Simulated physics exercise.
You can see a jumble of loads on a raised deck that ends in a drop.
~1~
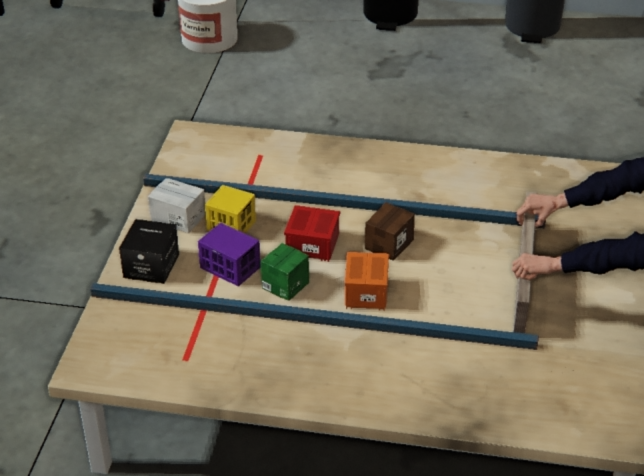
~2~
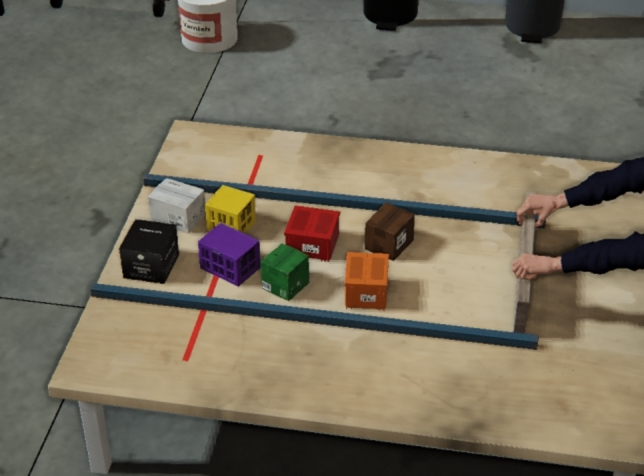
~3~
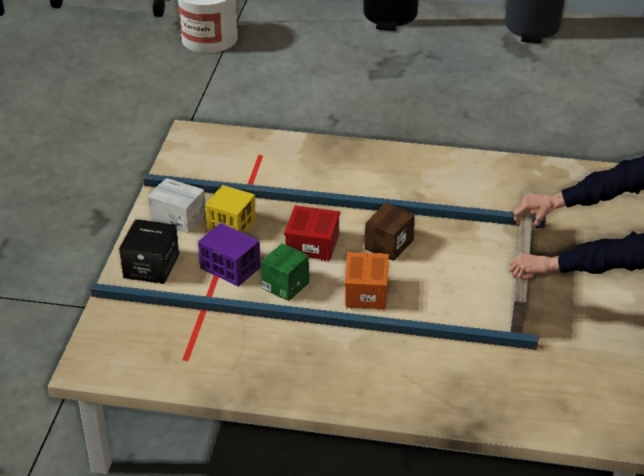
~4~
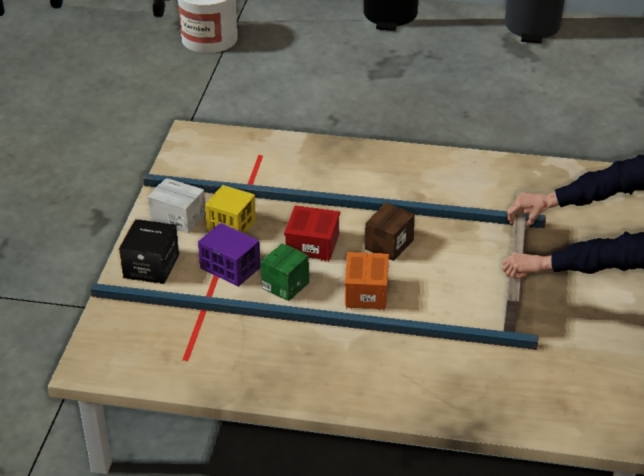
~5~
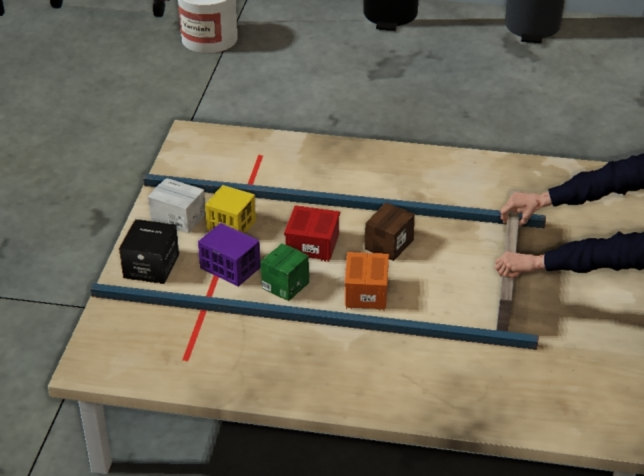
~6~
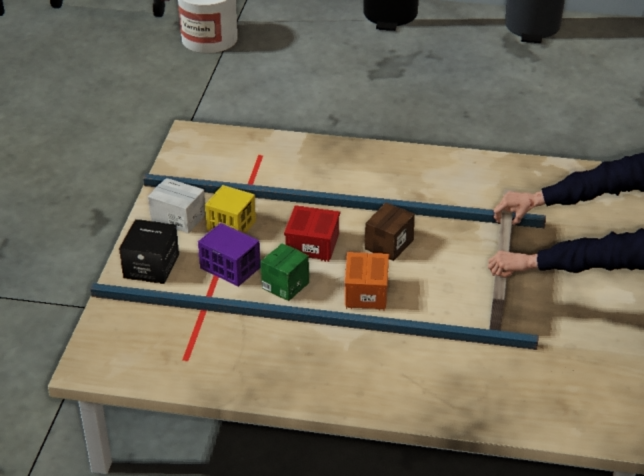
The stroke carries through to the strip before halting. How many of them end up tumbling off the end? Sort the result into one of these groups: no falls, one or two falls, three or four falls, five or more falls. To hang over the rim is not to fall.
One or two falls.
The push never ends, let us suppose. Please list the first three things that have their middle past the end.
White box, then black box, then yellow crate.
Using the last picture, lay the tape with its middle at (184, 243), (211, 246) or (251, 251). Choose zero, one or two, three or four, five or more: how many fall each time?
First 3 or 4, then three or four, then either one or two.
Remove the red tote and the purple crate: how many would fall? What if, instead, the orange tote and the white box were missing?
The count is 0 in the first case and 0 in the second.
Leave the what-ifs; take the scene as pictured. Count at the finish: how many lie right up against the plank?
The count in contact is 2.
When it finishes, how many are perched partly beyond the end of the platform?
I'd say 2 of them.
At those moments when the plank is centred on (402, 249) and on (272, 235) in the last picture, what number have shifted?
The count reaches 1 first and 8 second.
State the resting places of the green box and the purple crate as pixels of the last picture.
The green box at (155, 266), the purple crate at (137, 238).
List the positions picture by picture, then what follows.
In the first picture, black box (150, 251); white box (177, 205); yellow crate (231, 213); plank (525, 262); tape (227, 248).
In the second picture, white box (177, 206); brown parcel (390, 232).
In the third picture, yellow crate (231, 213); red tote (313, 234).
In the fourth picture, black box (150, 251); orange tote (367, 281).
In the fifth picture, white box (177, 206); green box (285, 272).
In the sixth picture, black box (150, 251); white box (177, 206); yellow crate (231, 213); plank (502, 260); tape (227, 248).
A little later, none off yet; black box at rest near (150, 251); white box at rest near (177, 206); yellow crate at rest near (231, 213).
When it is over, the number that fall off is one or two; down, white box and black box.
